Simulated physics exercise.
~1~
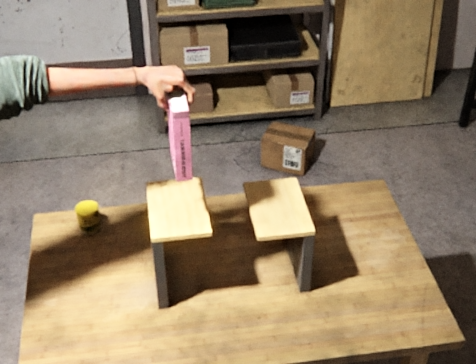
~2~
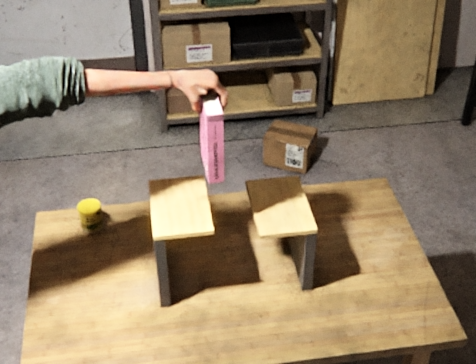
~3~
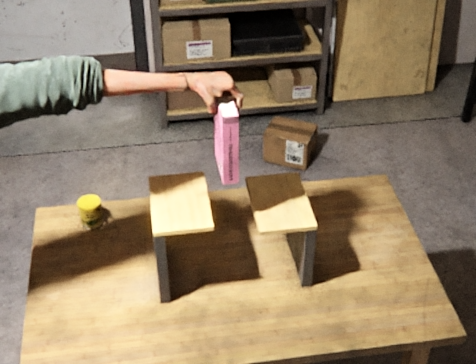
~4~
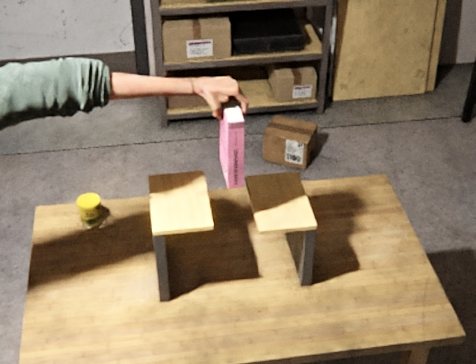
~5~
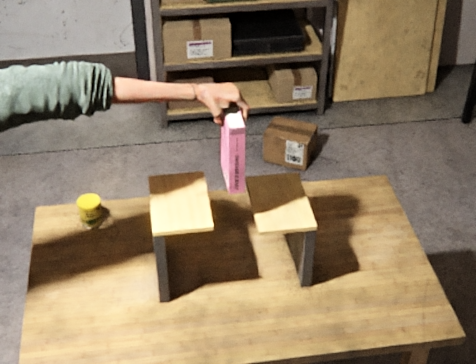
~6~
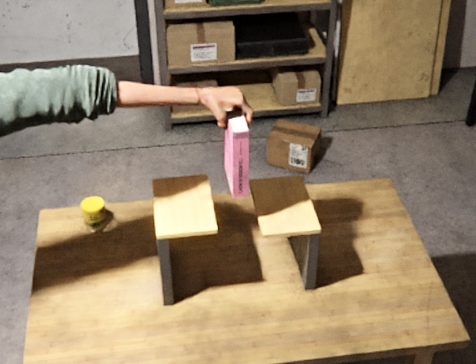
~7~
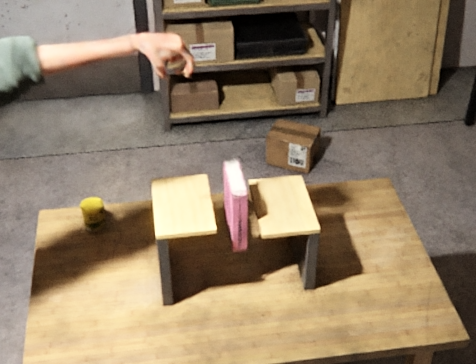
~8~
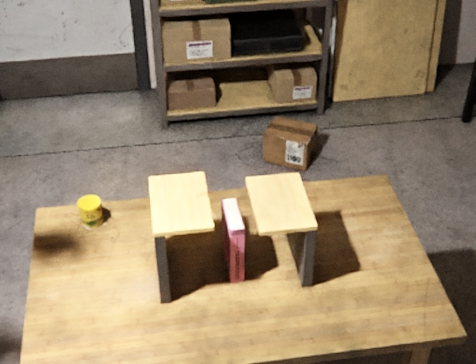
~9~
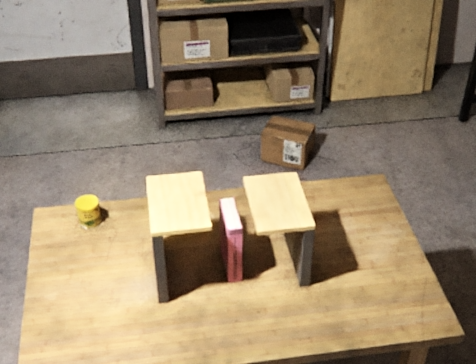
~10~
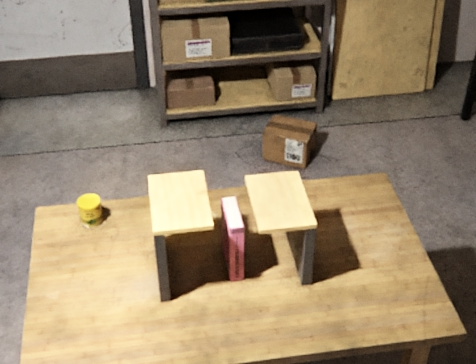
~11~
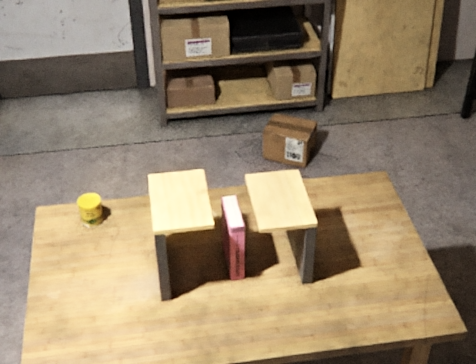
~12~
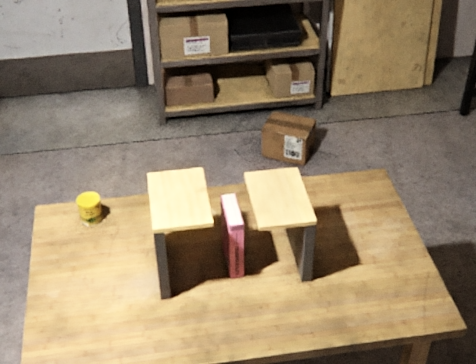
Hand moving a pink book right and releasing it between two wooden-topped supports, the book dropping through to stand upright below.
